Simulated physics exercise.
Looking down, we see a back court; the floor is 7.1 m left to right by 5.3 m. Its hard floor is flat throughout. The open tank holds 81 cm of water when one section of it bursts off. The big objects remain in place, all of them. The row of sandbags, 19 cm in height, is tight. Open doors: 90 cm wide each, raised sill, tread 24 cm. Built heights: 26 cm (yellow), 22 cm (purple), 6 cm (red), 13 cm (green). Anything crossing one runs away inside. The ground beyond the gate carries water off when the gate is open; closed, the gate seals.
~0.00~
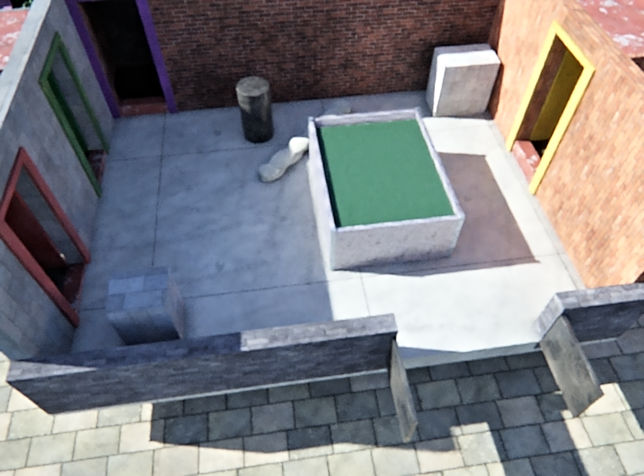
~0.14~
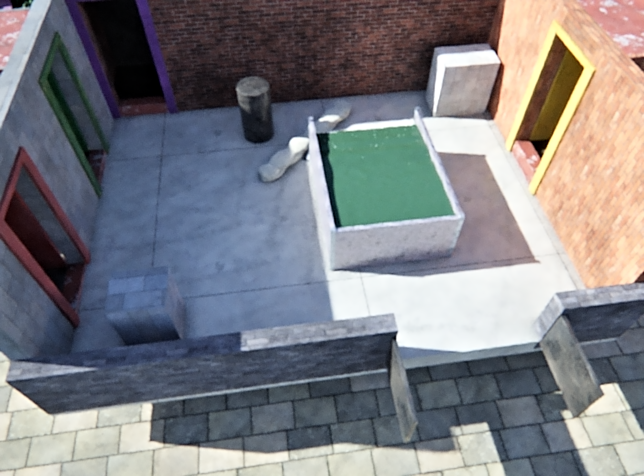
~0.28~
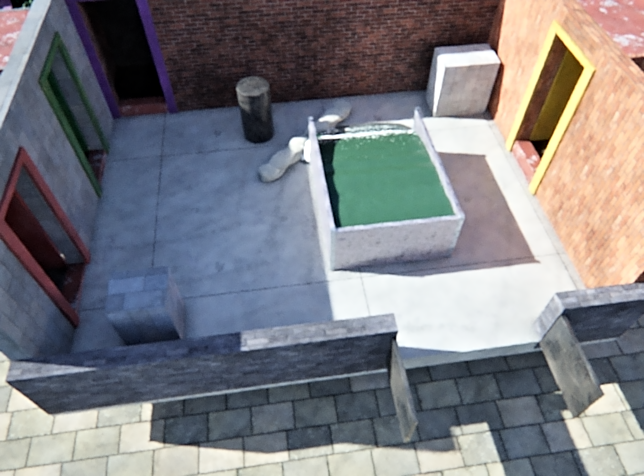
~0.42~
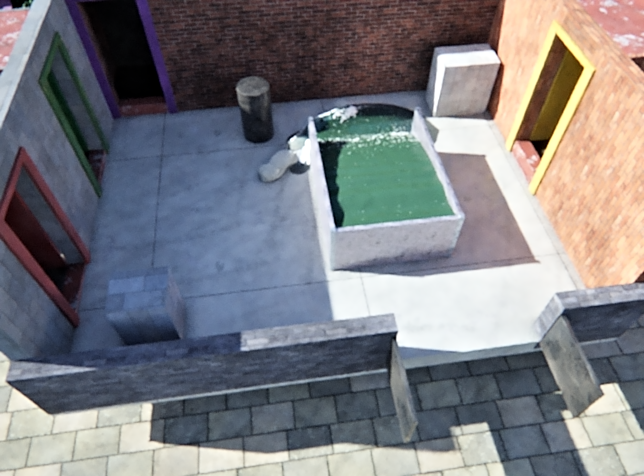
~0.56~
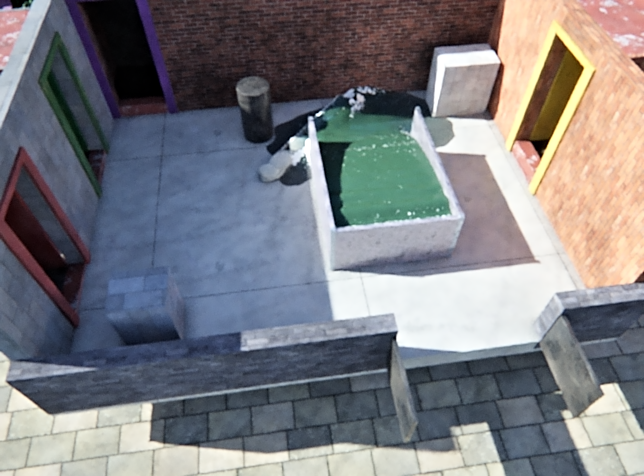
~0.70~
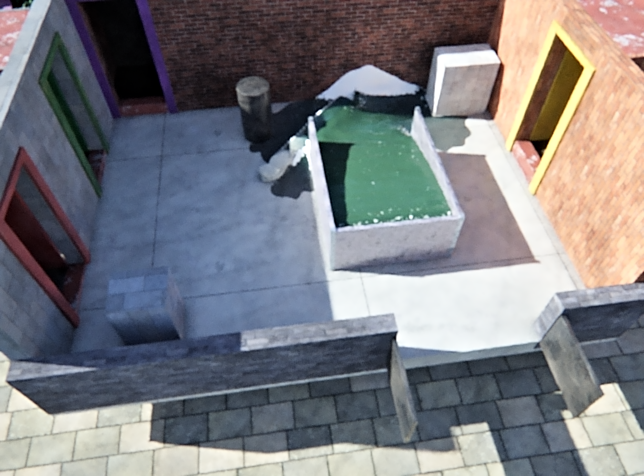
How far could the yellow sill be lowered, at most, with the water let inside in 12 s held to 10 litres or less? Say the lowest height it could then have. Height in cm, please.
It could then stand at about 18 cm.
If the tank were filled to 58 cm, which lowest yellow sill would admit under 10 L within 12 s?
In that case, roughly 12.0 cm.
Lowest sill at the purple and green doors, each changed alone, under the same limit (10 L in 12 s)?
Close to 15 cm (purple) and close to 13.5 cm (green).
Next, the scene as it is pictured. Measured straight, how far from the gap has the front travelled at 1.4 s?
3.0 m.
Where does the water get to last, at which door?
I'd say the red door.
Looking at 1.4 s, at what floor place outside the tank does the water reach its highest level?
(473, 88).
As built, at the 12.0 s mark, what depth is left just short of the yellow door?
A ruler would read roughly 8.0 cm.
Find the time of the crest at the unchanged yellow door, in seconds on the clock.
Near 3.6 s.
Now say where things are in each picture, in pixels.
The first picture shows the open tank at (379, 168) is whole and still, 81 cm deep; the yellow door at (541, 123) is dry.
In the second picture, the front is at a hidden place, 0.3 m from the gap on the far side; 0.5 m2 of floor is wet, 81 cm left at the back.
In the third picture, the gap is on the far side, the front 0.8 m out at a hidden place; the back of the open tank holds 81 cm.
In the fourth picture, water pours out on the far side and has run 1.4 m, to (352, 108); about 13 cm deep outside, 80 cm at the back.
In the fifth picture, the gap is on the far side, the front 1.7 m out at (399, 93); the back of the open tank holds 73 cm.
In the sixth picture, the gap is on the far side, the front 1.9 m out at (426, 90); the back of the open tank holds 68 cm; the yellow door at (541, 123), 2.7 m from the gap, is still 1.4 m from the nearest water.
After 1.4 s water covers 20 % of the floor, deepest (72 cm) near (473, 88); it has not reached the yellow door.
After 3.0 s water covers 60 % of the floor, deepest (52 cm) near (464, 89); 5 cm at the yellow door, 0 litres in over its 26 cm sill.
After 12.0 s water covers 95 % of the floor, deepest (14 cm) near (106, 166); 8 cm at the yellow door, 0 litres in over its 26 cm sill.
At the yellow door as built, the water arrived by 2.1 s and peaked near 23 cm at 3.6 s.
Run again over the same 12 s with other heights there, 24 litres in over 14.5 cm, 6 litres over 19.5 cm. The limit of 10 litres is kept from about 18 cm up.
